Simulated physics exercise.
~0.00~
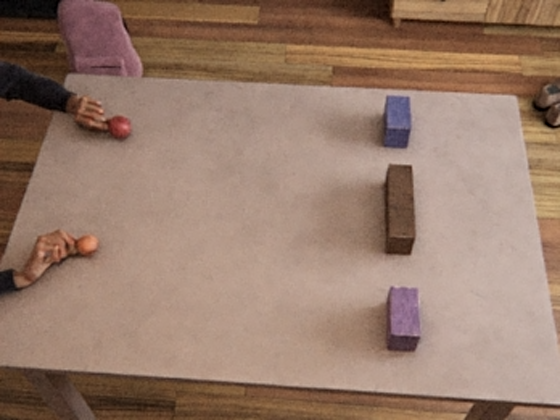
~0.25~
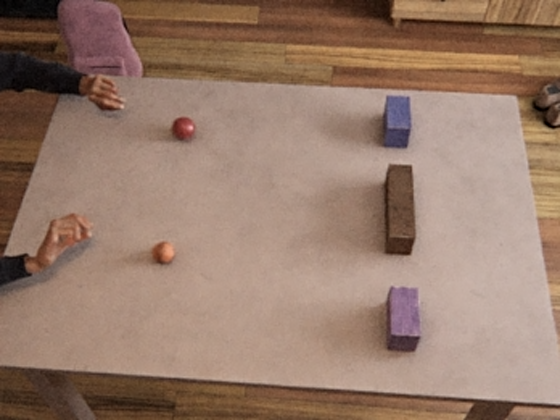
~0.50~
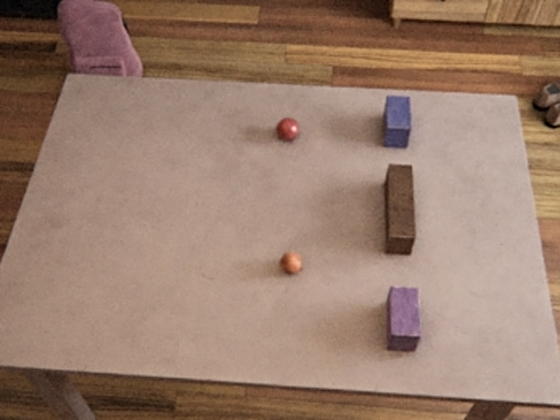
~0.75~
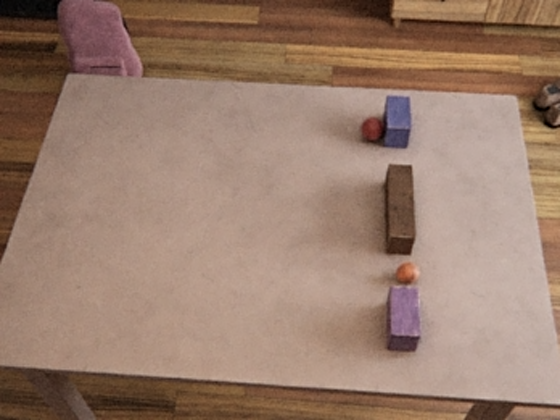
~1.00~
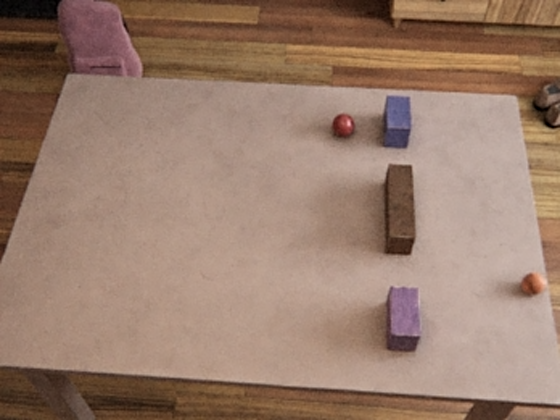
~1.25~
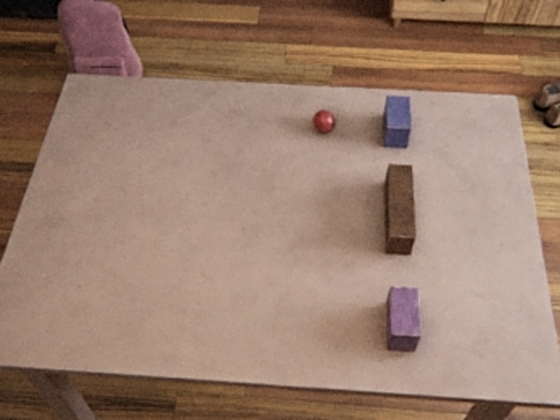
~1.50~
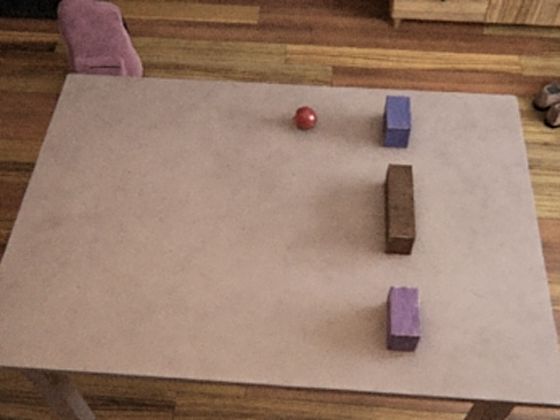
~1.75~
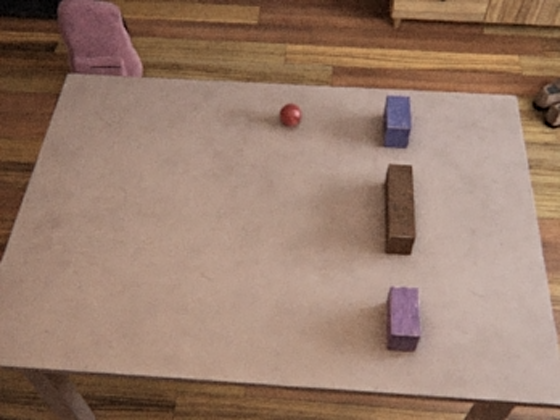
Two hands at the left edge of a pale table, seen from above on a wooden floor, release a red apple higher up and an orange ball below it. Toward the right stand a blue block, a long brown brick and a purple block in a spaced column. Both round things roll right as the hands withdraw. The orange ball slips through the gap between the brown brick and the purple block, while the red apple hits the blue block. The orange ball rolls on to the right edge and out of sight, and the apple drifts slowly back left, still on the table.
